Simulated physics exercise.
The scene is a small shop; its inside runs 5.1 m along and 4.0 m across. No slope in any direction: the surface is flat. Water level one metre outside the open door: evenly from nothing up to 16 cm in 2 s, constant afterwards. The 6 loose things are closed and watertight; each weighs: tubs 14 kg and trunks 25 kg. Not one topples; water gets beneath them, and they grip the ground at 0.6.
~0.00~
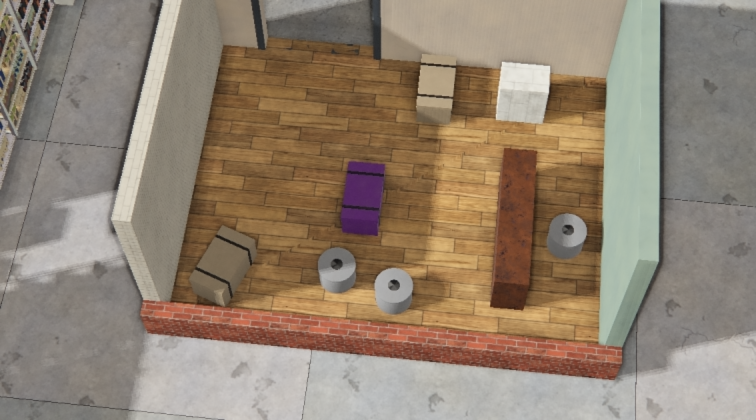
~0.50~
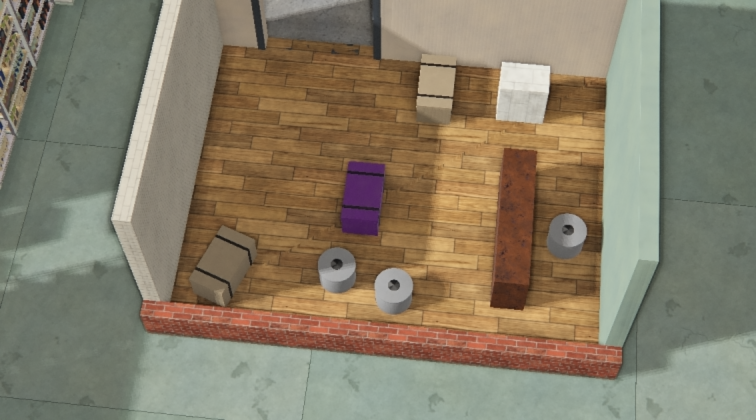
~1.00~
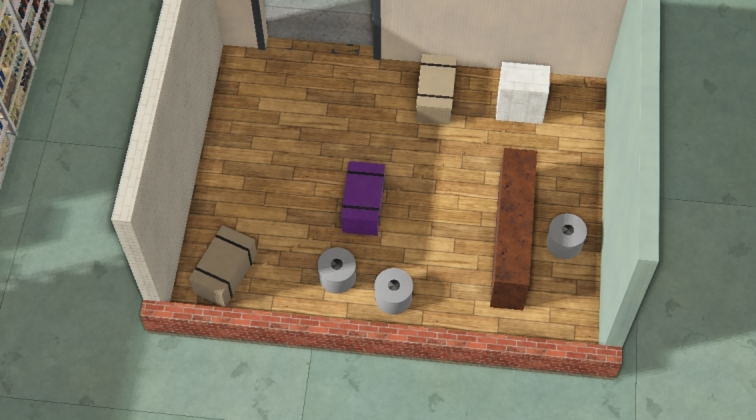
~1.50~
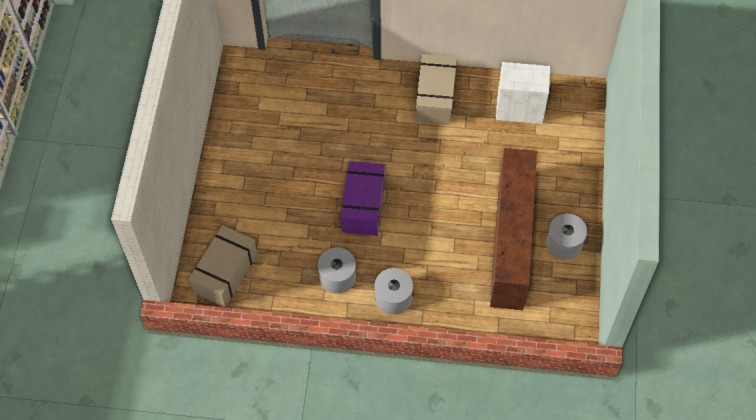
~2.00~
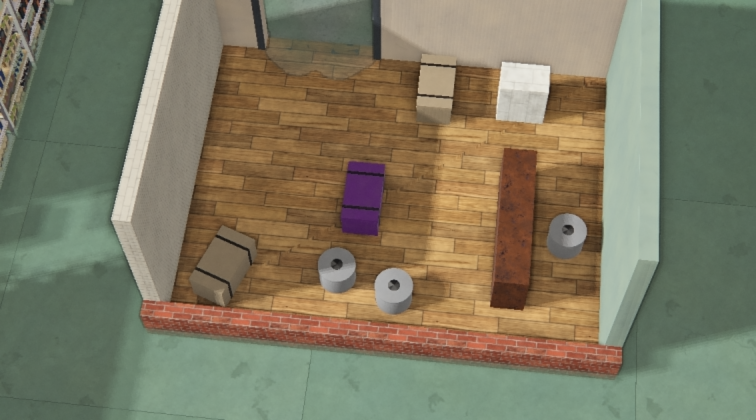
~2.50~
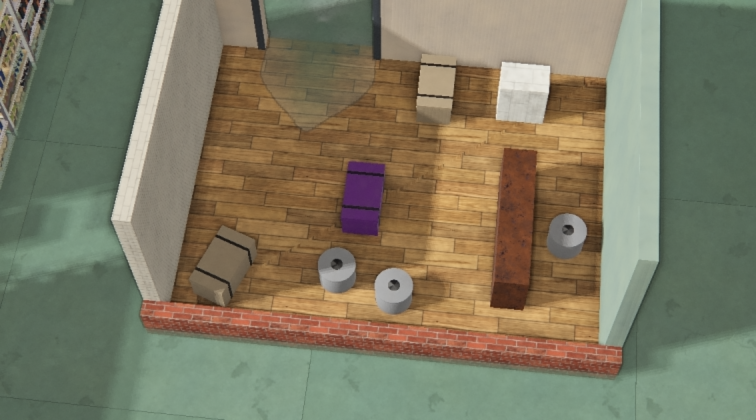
The video shows a small room with a wooden floor, trunks, grey tubs and a long brown counter, all staying still as greenish water covers the ground outside, then enters through the doorway and spreads across the floor nearby.
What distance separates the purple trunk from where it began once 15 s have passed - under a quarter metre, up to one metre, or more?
I'd say it gets moved far off.
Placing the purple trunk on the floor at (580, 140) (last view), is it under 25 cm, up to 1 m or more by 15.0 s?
Result: It remains near its start.
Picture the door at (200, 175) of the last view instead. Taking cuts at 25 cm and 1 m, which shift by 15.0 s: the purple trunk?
Well, the purple trunk ends up distant in that setup.
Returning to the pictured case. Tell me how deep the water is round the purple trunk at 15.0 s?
Roughly 9 cm deep.
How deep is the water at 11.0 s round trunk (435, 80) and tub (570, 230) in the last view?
First about 2 cm, second about 3 cm.
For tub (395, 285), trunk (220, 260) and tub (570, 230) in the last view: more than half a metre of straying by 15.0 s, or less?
In turn: Beyond, beyond, within.
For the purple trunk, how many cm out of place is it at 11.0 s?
50 cm or so by then.
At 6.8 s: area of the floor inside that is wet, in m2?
Around 14 m2 of it.
After 3.5 s the purple trunk is near (363, 191), 0.0 m from its start, aground; 0 afloat.
After 6.8 s the purple trunk is near (363, 191), 0.0 m from its start, aground; 1 afloat.
After 11.0 s the purple trunk is near (395, 210), 0.5 m from its start, afloat; 4 afloat.
After 15.0 s the purple trunk is near (479, 144), 1.6 m from its start, afloat; 4 afloat.
